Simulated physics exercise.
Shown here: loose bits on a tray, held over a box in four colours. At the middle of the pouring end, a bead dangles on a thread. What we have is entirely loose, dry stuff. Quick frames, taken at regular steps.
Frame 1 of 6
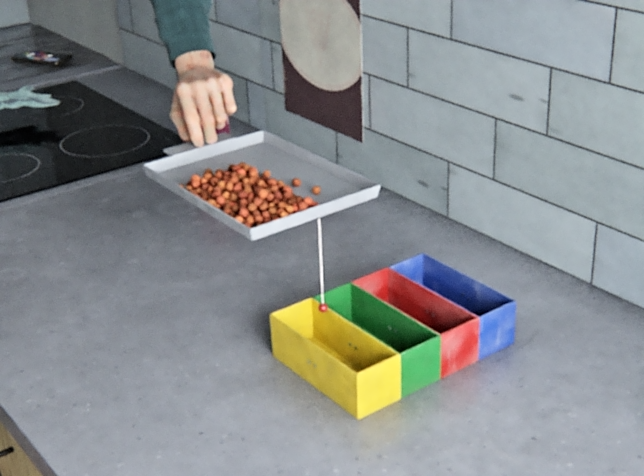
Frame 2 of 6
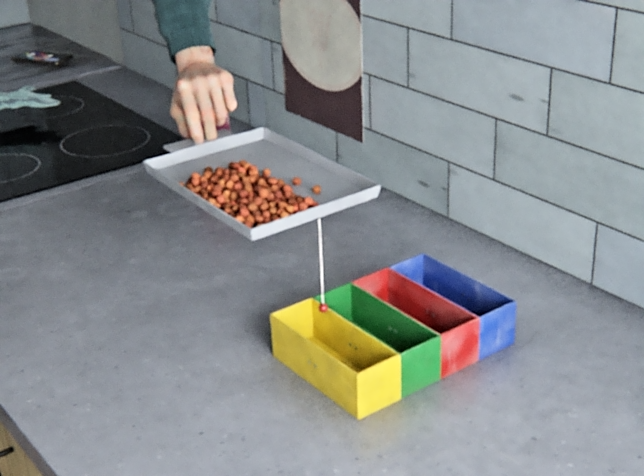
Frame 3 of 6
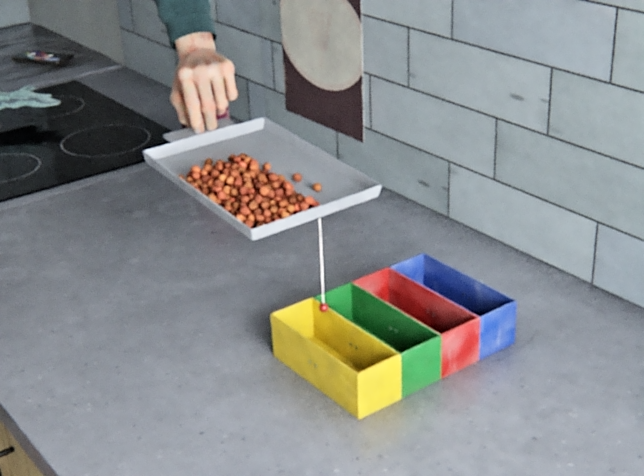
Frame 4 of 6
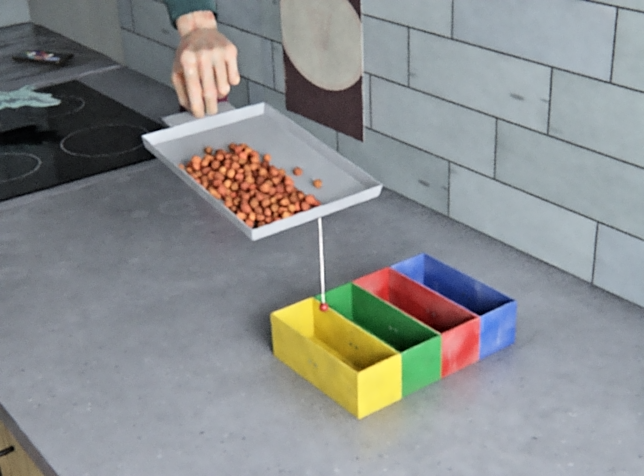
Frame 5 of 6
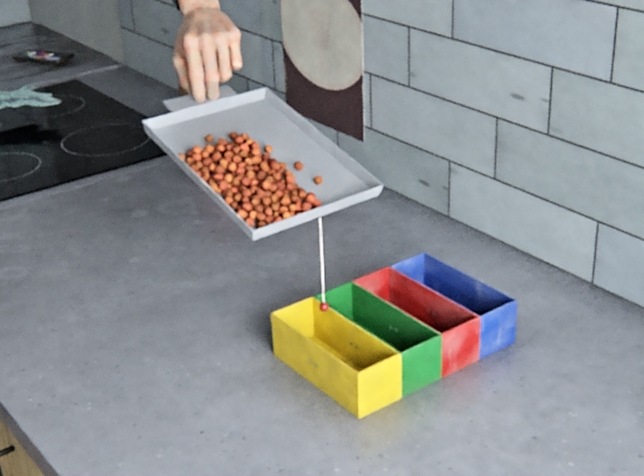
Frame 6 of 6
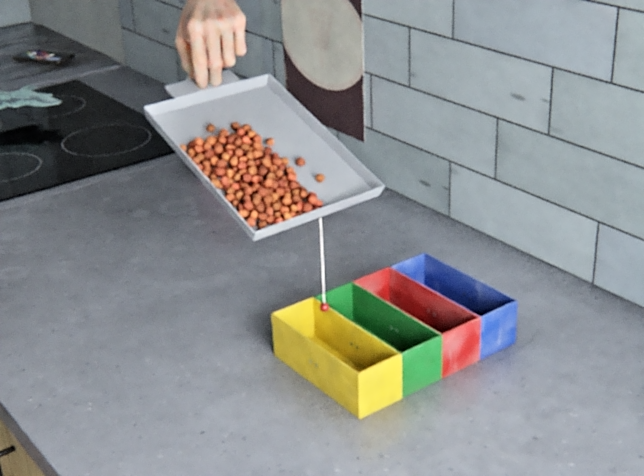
Hand steadily raising the back of a grey tray of small reddish-brown pellets above a yellow, green, red and blue box.
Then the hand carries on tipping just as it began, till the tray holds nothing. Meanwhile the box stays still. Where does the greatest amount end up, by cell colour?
In the yellow cell.
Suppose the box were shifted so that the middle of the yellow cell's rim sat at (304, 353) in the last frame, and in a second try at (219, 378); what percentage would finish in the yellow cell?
I'd say about 40 percent, followed by about 0 percent.
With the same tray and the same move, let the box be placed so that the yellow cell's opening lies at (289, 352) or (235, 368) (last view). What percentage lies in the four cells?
In turn about 90 and about 90 percent.
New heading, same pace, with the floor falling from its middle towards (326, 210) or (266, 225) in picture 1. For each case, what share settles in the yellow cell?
About 40 and 10 percent.
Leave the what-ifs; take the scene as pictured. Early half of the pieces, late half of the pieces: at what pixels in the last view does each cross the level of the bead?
Initially about (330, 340); subsequently about (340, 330).
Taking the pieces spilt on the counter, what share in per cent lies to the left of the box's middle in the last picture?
Close to 90 %.
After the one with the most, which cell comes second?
Ranked second: The green one.
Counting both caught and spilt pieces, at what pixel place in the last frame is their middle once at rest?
Near pixel (347, 393).
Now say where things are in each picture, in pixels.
In the first frame, corners of the pouring end near (251, 228) and (377, 185), level; middle of the load near (246, 200), clay pellets; bead on its thread near (323, 308); yellow cell near (379, 382); green cell near (420, 362); red cell near (459, 344); blue cell near (497, 326).
In the second frame, corners of the pouring end near (252, 228) and (377, 185), level; middle of the load near (246, 199).
In the third frame, corners of the pouring end near (252, 228) and (378, 185), tipped barely, level across its low end; middle of the load near (248, 186).
In the fourth frame, corners of the pouring end near (253, 228) and (379, 184), tipped a little, level across its low end; middle of the load near (249, 180).
In the fifth frame, corners of the pouring end near (254, 229) and (380, 184), tipped clearly, level across its low end; middle of the load near (250, 175).
In the sixth frame, corners of the pouring end near (255, 230) and (381, 185), tipped clearly, level across its low end; middle of the load near (252, 171); yellow cell near (380, 382); green cell near (421, 362); red cell near (461, 343); blue cell near (498, 326).
Shortly afterwards, tray tipped steeply; all but a few on the tray; only a few in the yellow cell; a little falling or outside the box.
Next, tray tipped past a quarter turn; near two thirds on the tray; a little in the yellow cell; a little in the green cell; near a quarter falling or outside the box.
Some moments later, tray tipped past a quarter turn; near a third in the yellow cell; near a quarter in the green cell; only a few in the red cell; near half falling or outside the box.
In the end, tray tipped past a quarter turn; near a third in the yellow cell; near a quarter in the green cell; only a few in the red cell; none at all in the blue cell; near half outside the box.
